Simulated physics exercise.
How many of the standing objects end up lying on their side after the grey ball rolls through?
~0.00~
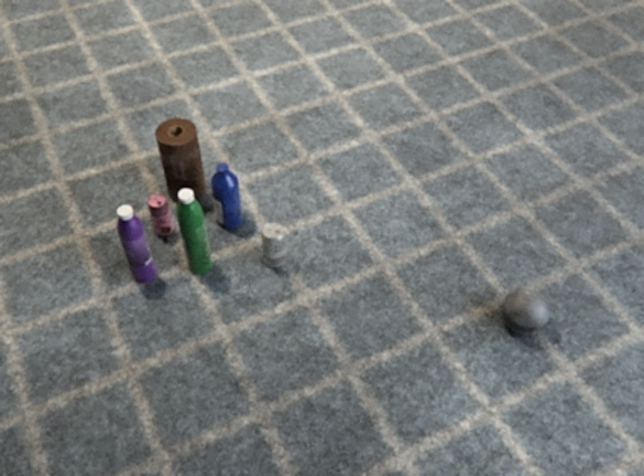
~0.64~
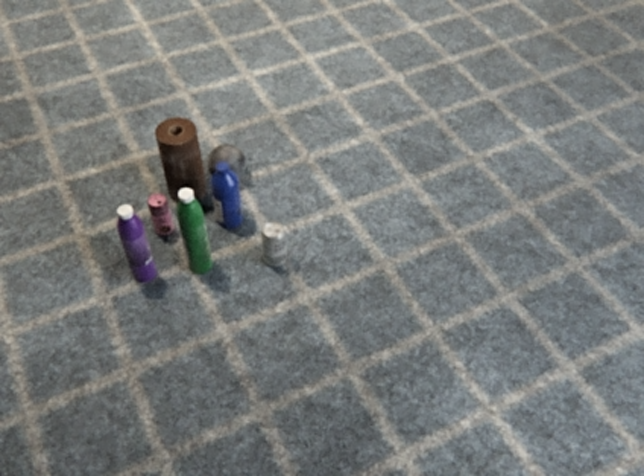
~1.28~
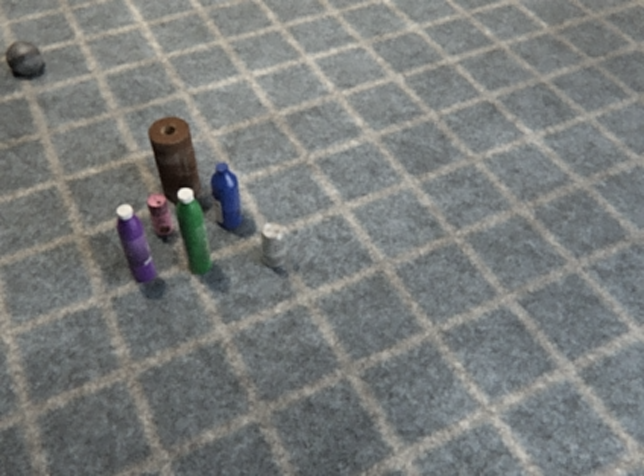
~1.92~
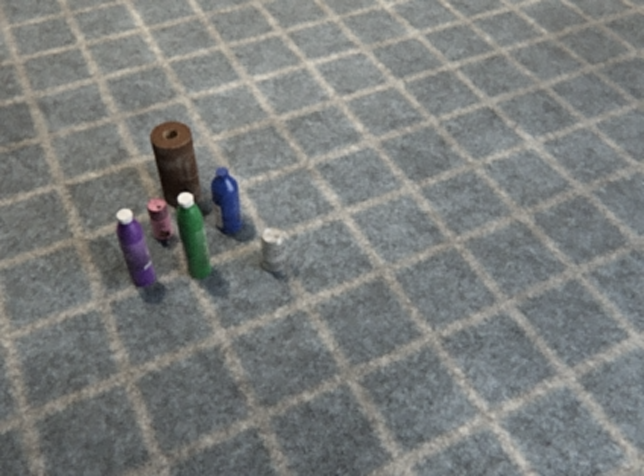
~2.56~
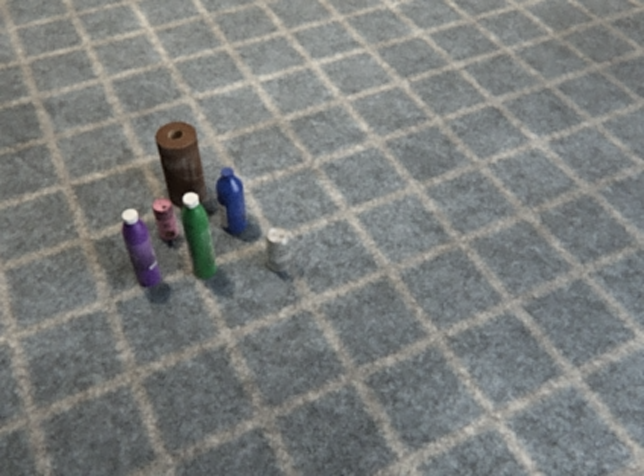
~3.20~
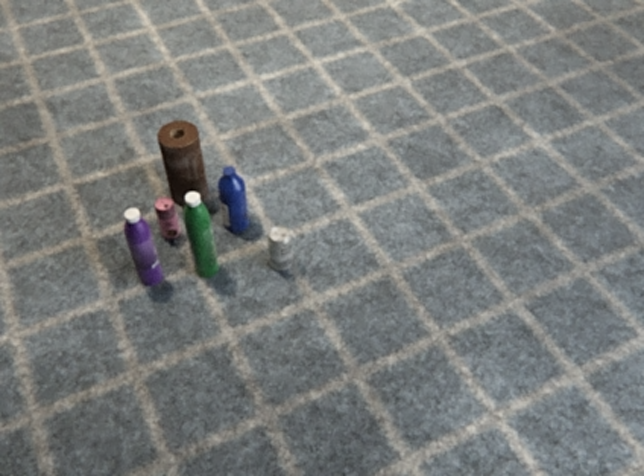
None of them do. The brown roll, the three bottles and the two small cans are all still upright at the end.
